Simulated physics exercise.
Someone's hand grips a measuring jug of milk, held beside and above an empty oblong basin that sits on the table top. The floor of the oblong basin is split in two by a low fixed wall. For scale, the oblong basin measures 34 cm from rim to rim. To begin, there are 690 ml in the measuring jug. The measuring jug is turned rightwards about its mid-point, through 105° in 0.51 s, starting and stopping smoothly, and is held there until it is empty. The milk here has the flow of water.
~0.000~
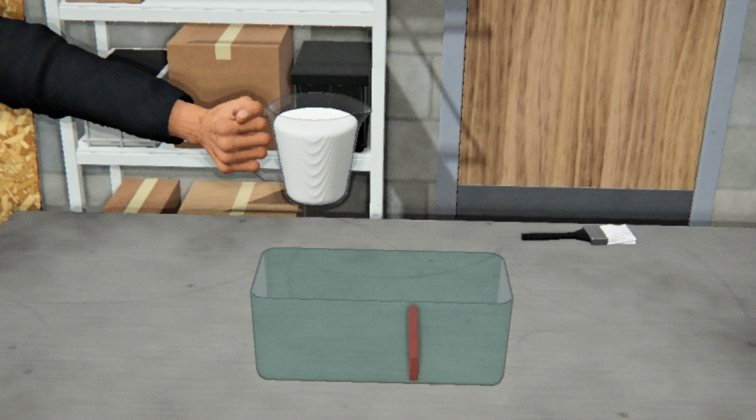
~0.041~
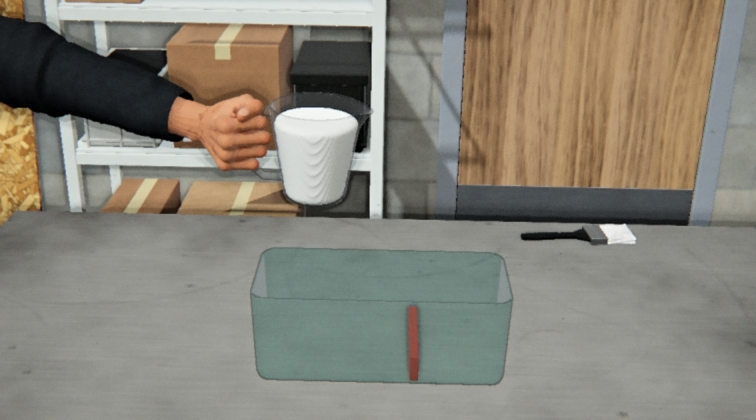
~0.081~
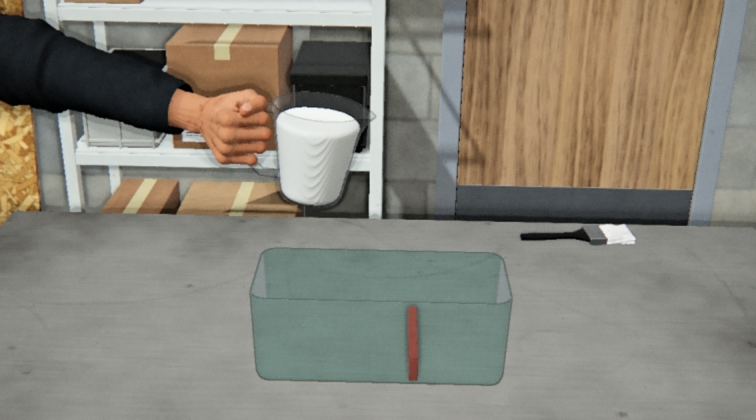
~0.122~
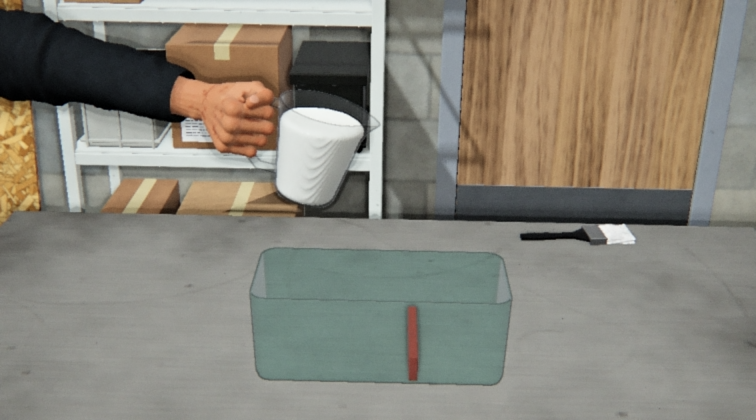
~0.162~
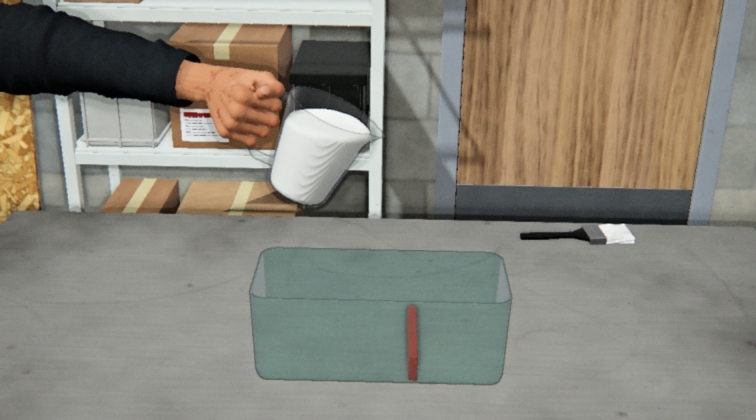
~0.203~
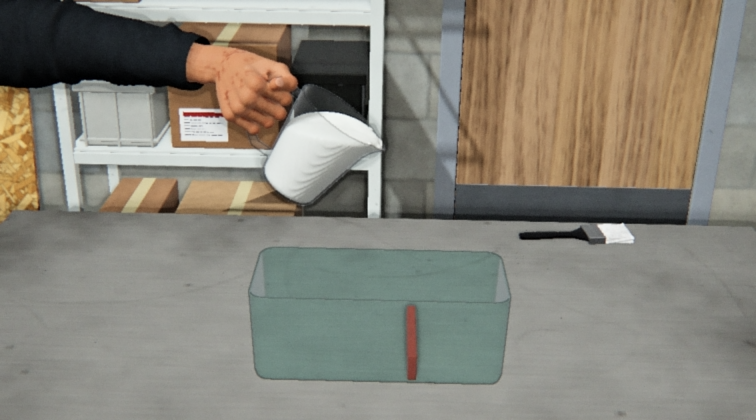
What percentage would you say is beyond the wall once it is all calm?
I would put it at about 58 per cent.
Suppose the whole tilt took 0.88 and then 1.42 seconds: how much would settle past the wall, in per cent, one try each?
Some 70 and 75 per cent, in that order.
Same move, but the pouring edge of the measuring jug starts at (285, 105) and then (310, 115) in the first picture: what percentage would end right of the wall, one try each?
It comes to 15 per cent, and then 10 per cent.
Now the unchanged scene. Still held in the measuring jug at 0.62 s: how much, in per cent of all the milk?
8 %.
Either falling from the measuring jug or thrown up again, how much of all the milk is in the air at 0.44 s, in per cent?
Roughly 38 %.
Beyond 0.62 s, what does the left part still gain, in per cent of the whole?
Around 12 in a hundred.
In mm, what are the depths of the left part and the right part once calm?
Left 8 mm, right 24 mm.
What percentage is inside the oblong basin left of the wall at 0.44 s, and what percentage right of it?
Around 0 on the left side and 18 on the right side.
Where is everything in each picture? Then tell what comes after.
It leans 0°; its right rim is at (372, 109); the milk meets the walls at (275, 118) and (359, 120); the oblong basin's rim runs from (257, 273) to (508, 279); the wall's top is at (414, 332), in the first picture.
It leans 2°; its right rim is at (373, 110); the milk meets the walls at (275, 117) and (359, 121), in the second picture.
It leans 6°; its right rim is at (376, 116); the milk meets the walls at (277, 116) and (361, 123), in the third picture.
It leans 14°; its right rim is at (381, 124); the milk meets the walls at (282, 115) and (365, 126), in the fourth picture.
It leans 24°; its right rim is at (385, 135); the milk meets the walls at (285, 120) and (371, 130), in the fifth picture.
It leans 36°; its right rim is at (386, 149); the milk meets the walls at (280, 136) and (381, 139), in the sixth picture.
Then, 0.44 s in, the tilt is 101° and 44 per cent is still to pour, 0 is left of the wall and 18 right of it.
Then, 0.62 s in, the tilt is 105° and 8 per cent is still to pour, 26 is left of the wall and 45 right of it.
Then, 0.81 s in, the tilt is 105° and 1 per cent is still to pour, 34 is left of the wall and 58 right of it.
Then, 1.01 s in, the tilt is 105° and 0 per cent is still to pour, 38 is left of the wall and 58 right of it.
Finally, 38 per cent lies left of the wall, 58 right of it and 4 outside.
